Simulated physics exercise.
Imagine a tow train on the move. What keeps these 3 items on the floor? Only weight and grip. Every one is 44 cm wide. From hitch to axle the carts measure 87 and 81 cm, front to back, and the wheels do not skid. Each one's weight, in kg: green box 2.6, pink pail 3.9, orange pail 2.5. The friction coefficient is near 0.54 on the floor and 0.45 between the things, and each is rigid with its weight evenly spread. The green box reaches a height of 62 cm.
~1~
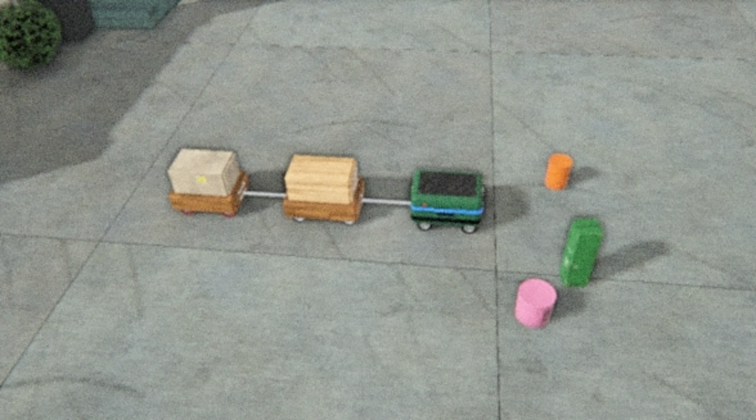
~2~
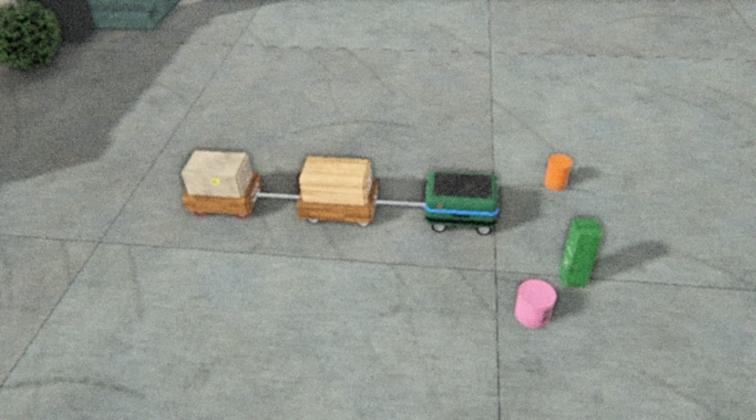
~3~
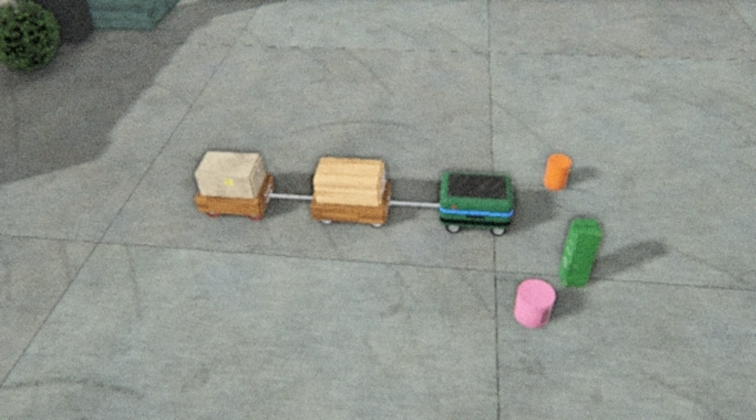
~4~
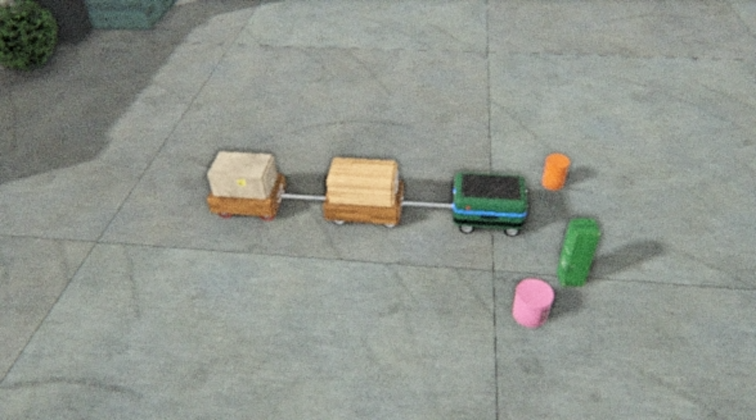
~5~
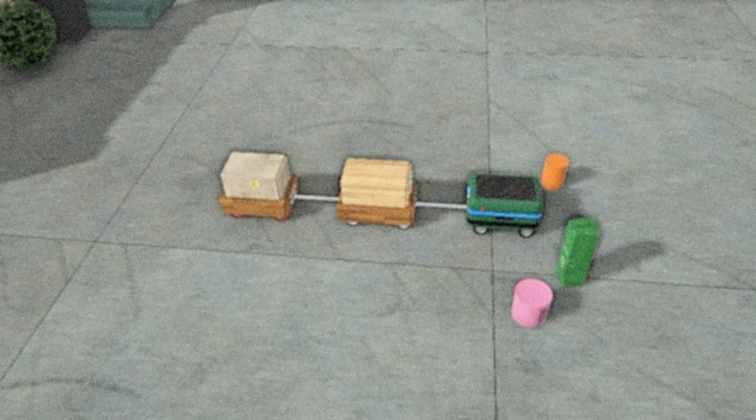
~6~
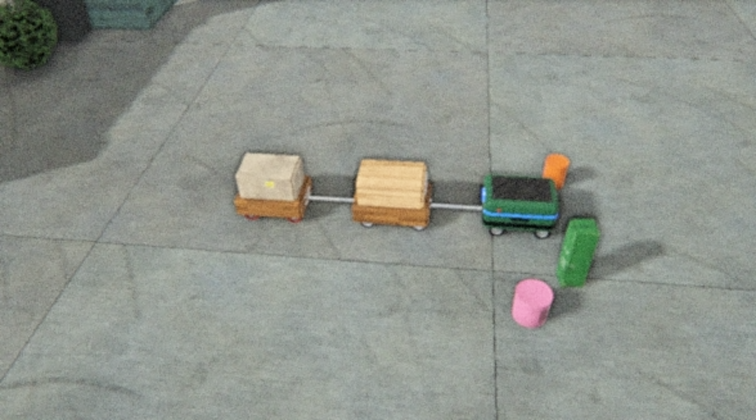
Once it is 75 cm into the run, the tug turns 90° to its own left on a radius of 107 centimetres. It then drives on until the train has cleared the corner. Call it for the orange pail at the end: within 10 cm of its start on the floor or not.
Not within.
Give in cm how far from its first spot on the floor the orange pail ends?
I'd say about 102 cm between start and finish.
Then, 1.30 s after the last picture, tug has run 146 cm.
Then, 3.10 s after the last picture, tug has run 256 cm; orange pail slid 24 cm near (555, 158).
Then, 4.80 s after the last picture, tug has run 360 cm; orange pail slid 38 cm near (548, 150).
Then, 6.20 s after the last picture, tug has run 445 cm; orange pail slid 95 cm near (551, 119).
At rest, not toppled but over 10 cm from the start, orange pail; the other 2 in place, give or take 10 cm. Seen from the same camera at the end, orange pail near (547, 115).
